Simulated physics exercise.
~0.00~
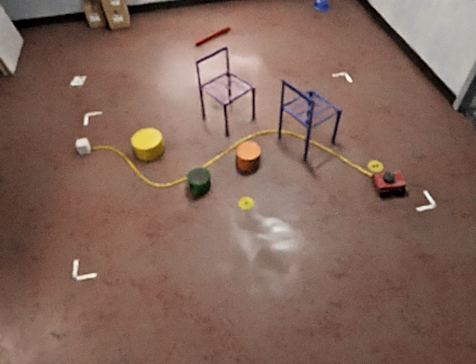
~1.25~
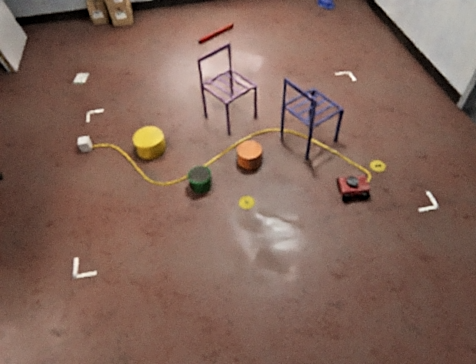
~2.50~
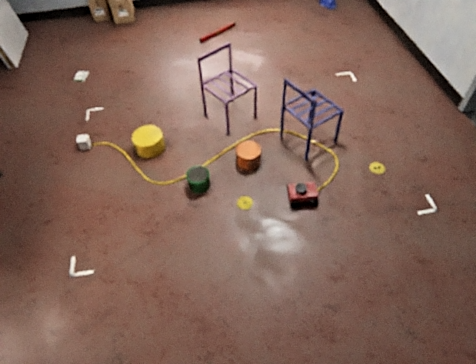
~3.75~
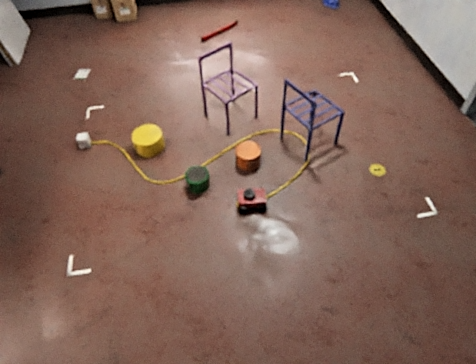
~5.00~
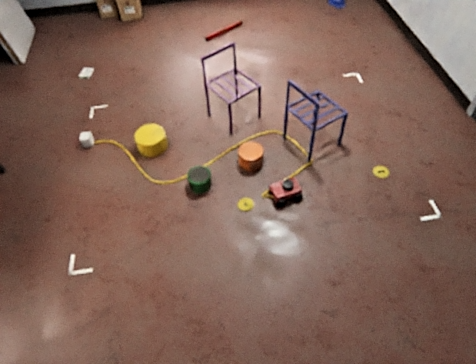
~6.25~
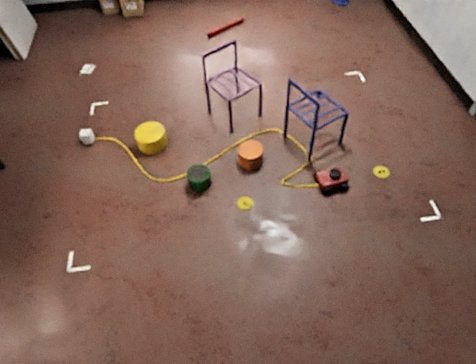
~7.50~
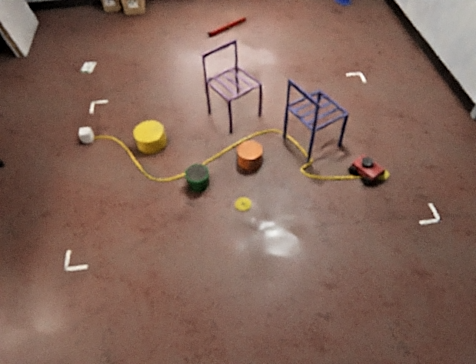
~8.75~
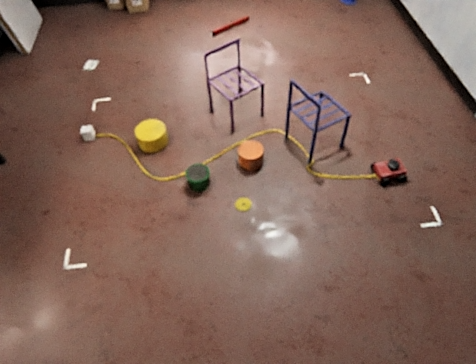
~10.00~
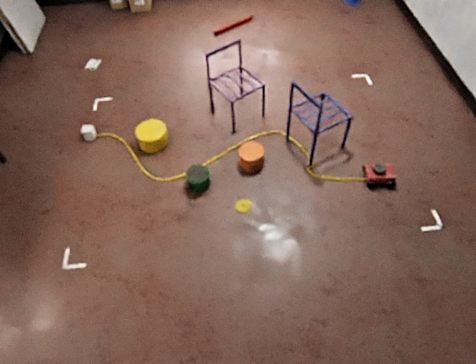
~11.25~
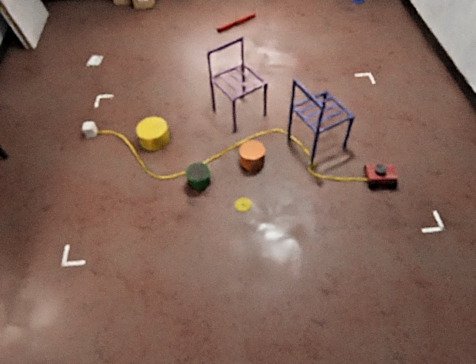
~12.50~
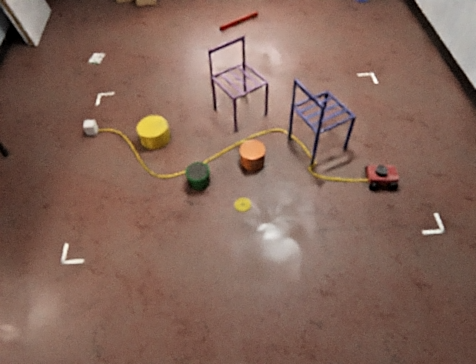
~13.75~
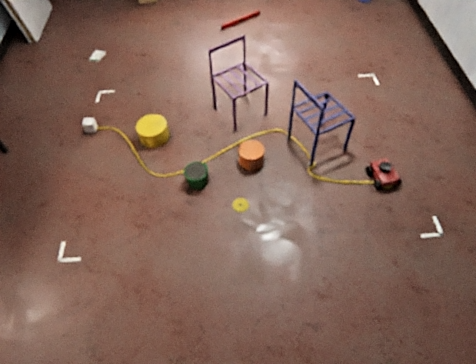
On a workshop floor, a small red cart trailing a yellow lead from a white block drives left from one yellow mark to another, then returns right and stops near its starting place, while the two chairs, yellow tub, orange bucket and green pot stay put.
